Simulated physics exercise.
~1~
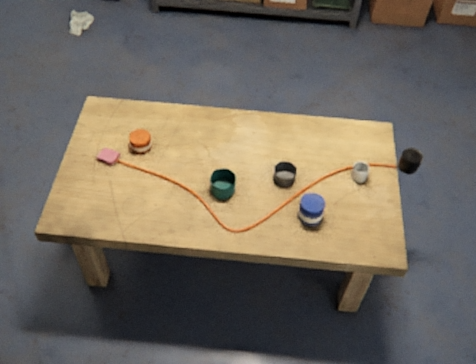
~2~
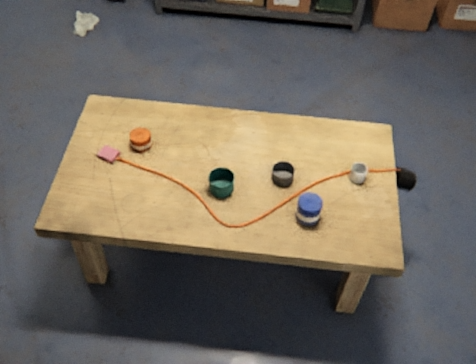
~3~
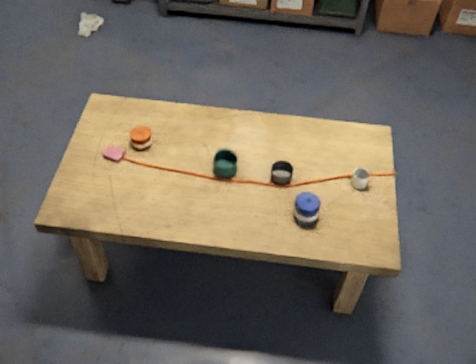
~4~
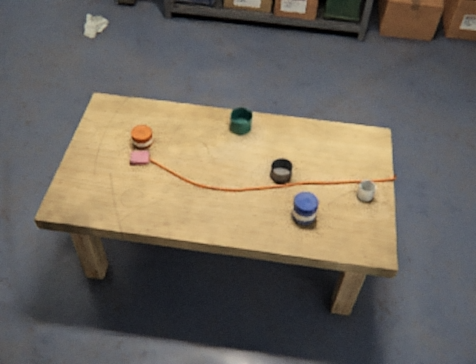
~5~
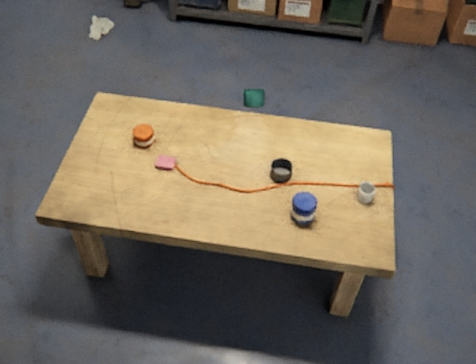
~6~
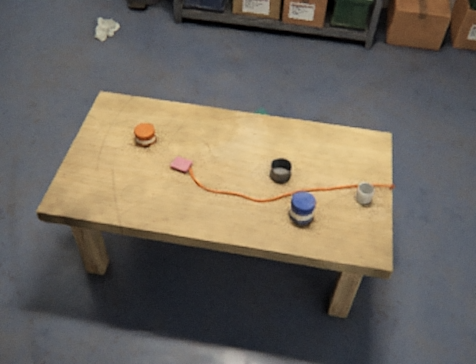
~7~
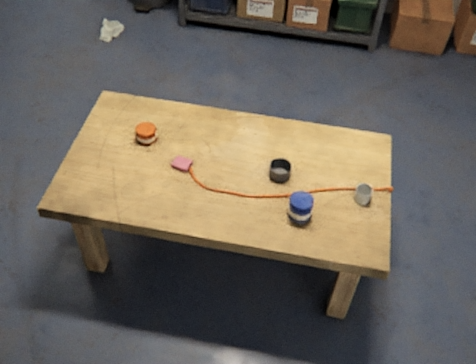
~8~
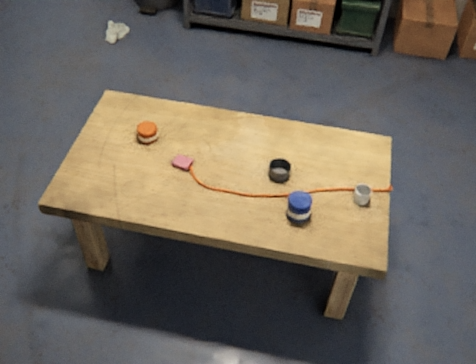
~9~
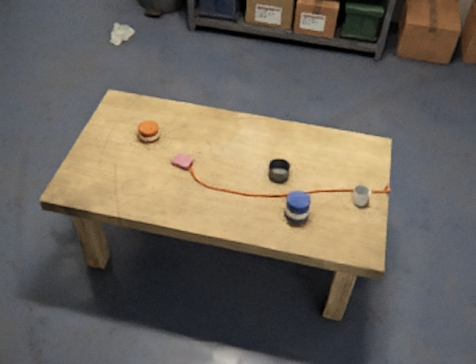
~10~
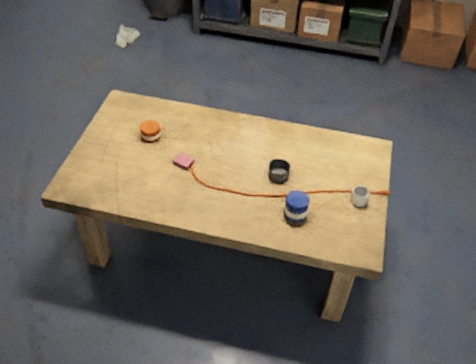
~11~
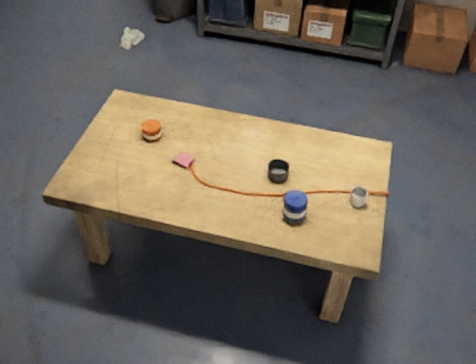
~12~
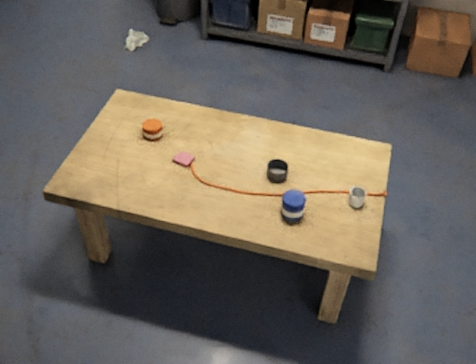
The footage shows a black object falling off the right side of a wooden table, pulling an orange cable taut, which flings a teal cup off the far edge and drags a pink block inward and nudges a white cup slightly, while the orange, black and blue containers remain standing.
